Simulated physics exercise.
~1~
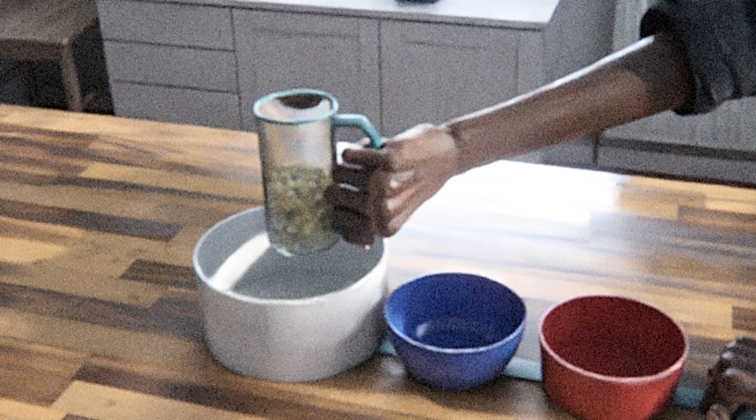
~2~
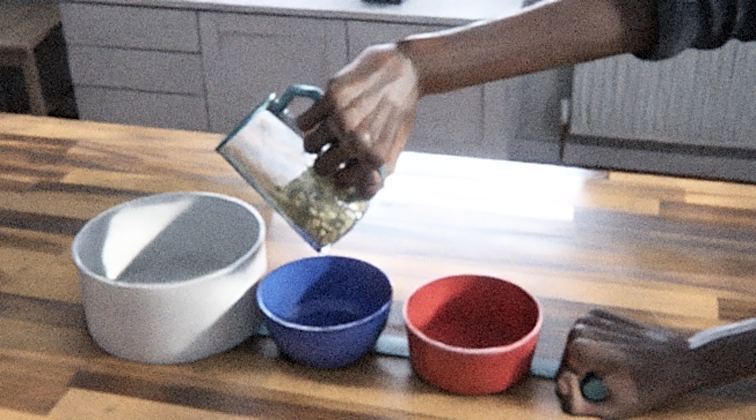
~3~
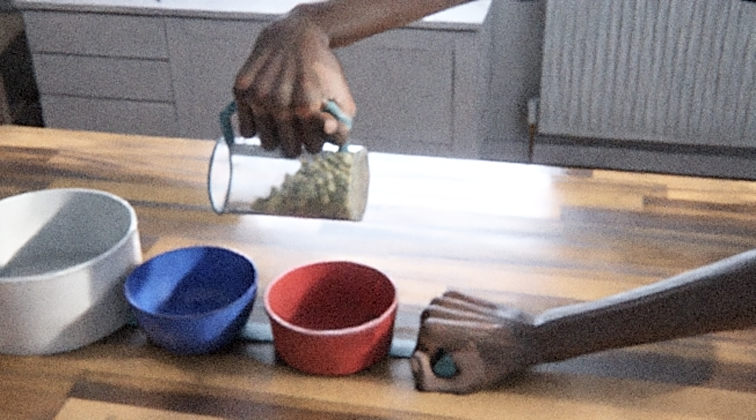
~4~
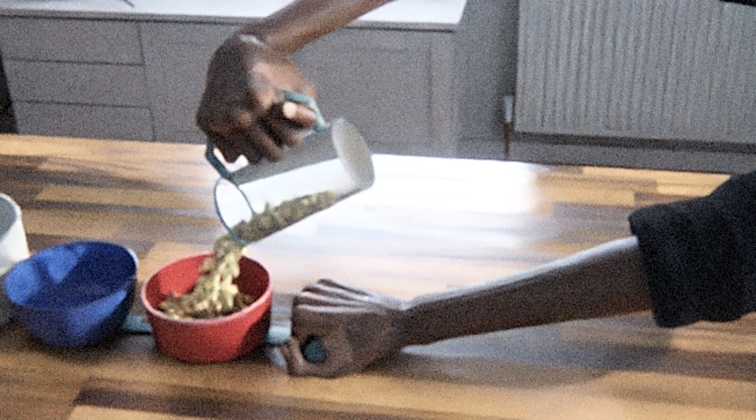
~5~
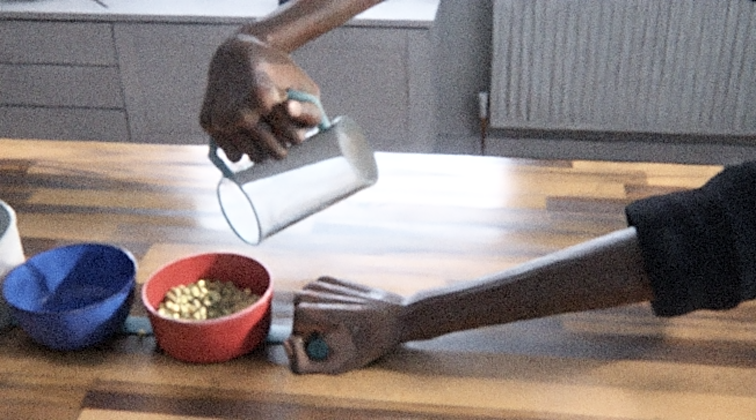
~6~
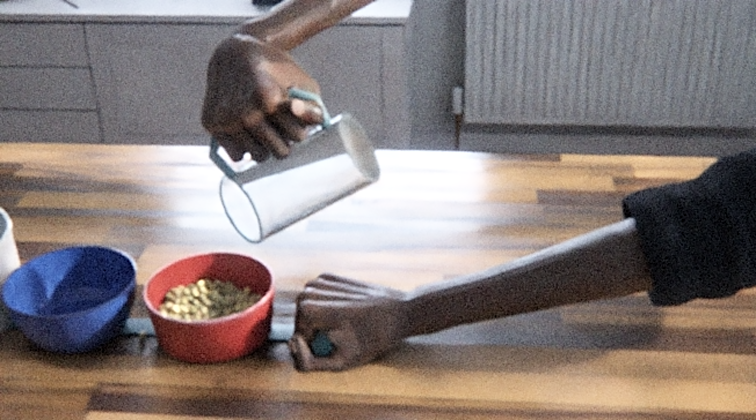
A hand slides a row of bowls left, and another pours beans into the red one.
